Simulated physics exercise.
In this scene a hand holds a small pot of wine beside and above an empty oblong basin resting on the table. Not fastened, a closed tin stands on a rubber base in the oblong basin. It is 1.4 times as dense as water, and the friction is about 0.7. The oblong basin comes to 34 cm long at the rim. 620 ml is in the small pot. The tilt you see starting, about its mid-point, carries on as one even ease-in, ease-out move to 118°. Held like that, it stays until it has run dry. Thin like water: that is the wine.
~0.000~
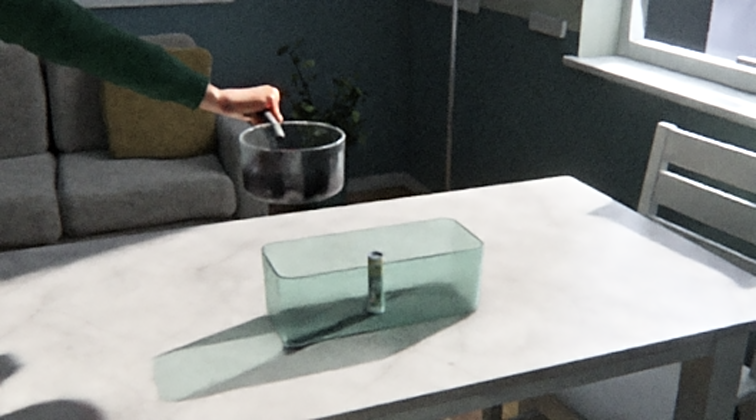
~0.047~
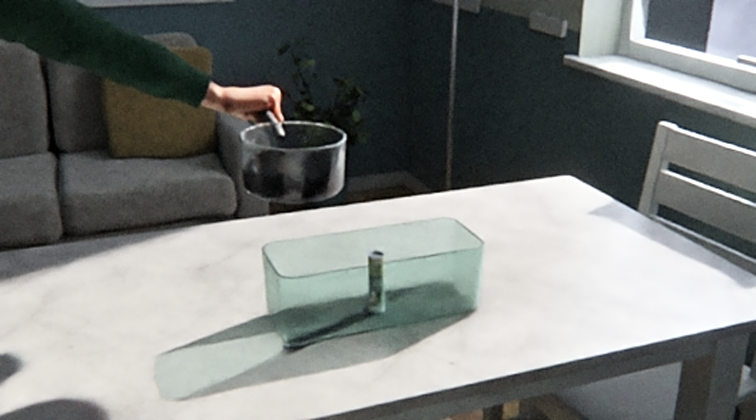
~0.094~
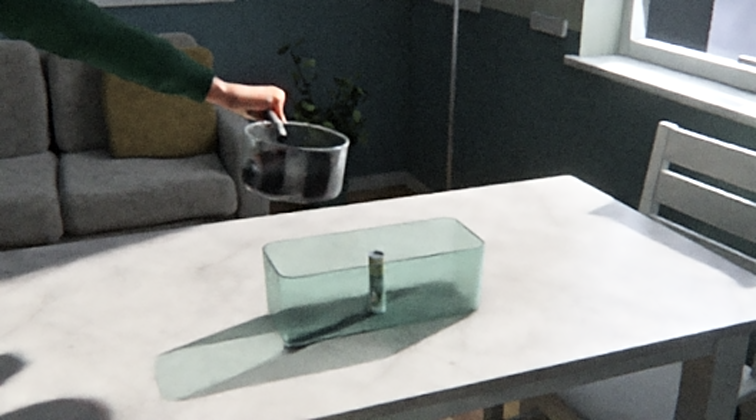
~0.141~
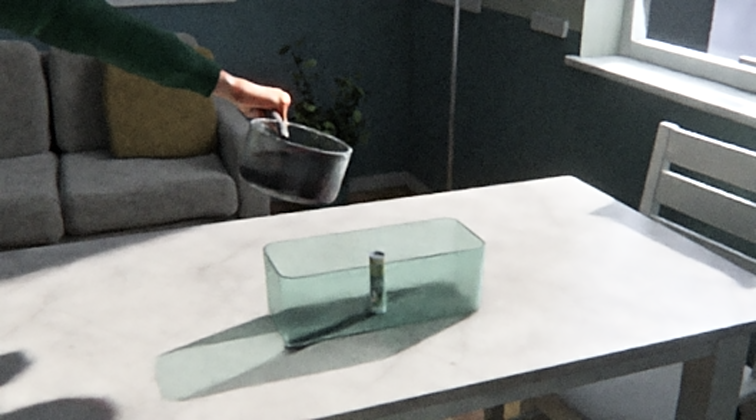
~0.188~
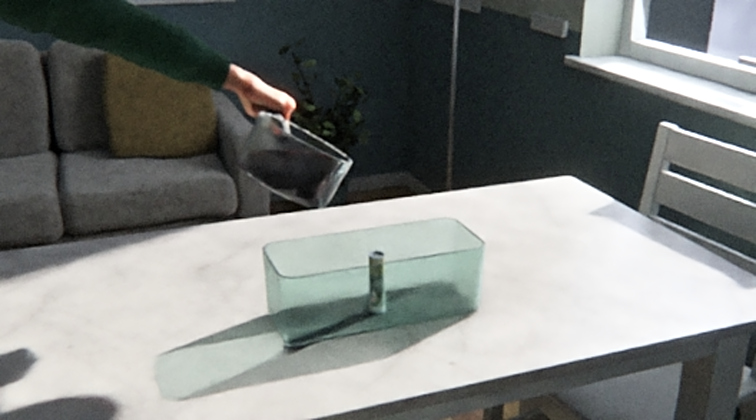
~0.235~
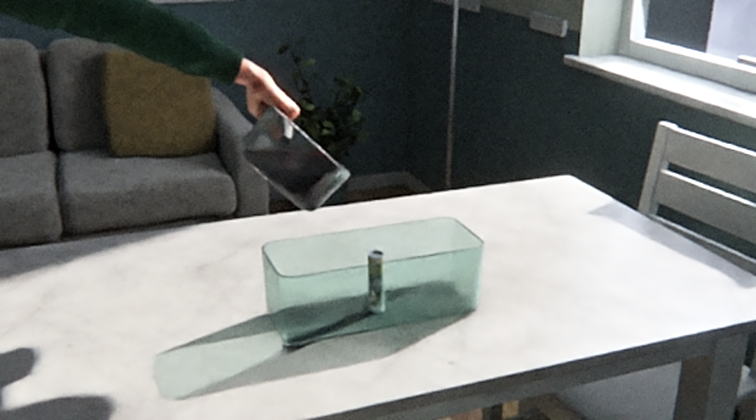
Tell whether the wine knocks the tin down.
The wine knocks it down.
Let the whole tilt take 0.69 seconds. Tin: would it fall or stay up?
So the tin will tip over.
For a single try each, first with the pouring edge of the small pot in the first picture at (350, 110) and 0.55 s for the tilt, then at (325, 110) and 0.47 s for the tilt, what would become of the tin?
Try 1: Tipped over; try 2: Tipped over.
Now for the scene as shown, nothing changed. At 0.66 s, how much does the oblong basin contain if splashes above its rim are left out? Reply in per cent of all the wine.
Roughly 90 %.
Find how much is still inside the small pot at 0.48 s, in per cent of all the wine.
Near 16 in a hundred.
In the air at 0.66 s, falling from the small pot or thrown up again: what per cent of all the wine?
7 per cent or so.
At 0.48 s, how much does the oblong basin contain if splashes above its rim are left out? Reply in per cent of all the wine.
38 %, roughly.
Then, 0.48 s in, the tilt is 113° and 16 per cent is still to pour; the tin stands where it began.
Then, 0.66 s in, the tilt is 118° and 2 per cent is still to pour; the tin leans 11°.
Then, 0.85 s in, the tilt is 118° and 0 per cent is still to pour; the tin lies on its side.
Then, 1.05 s in, the tilt is 118° and 0 per cent is still to pour; the tin lies on its side.
Finally, the tin lies on its side.
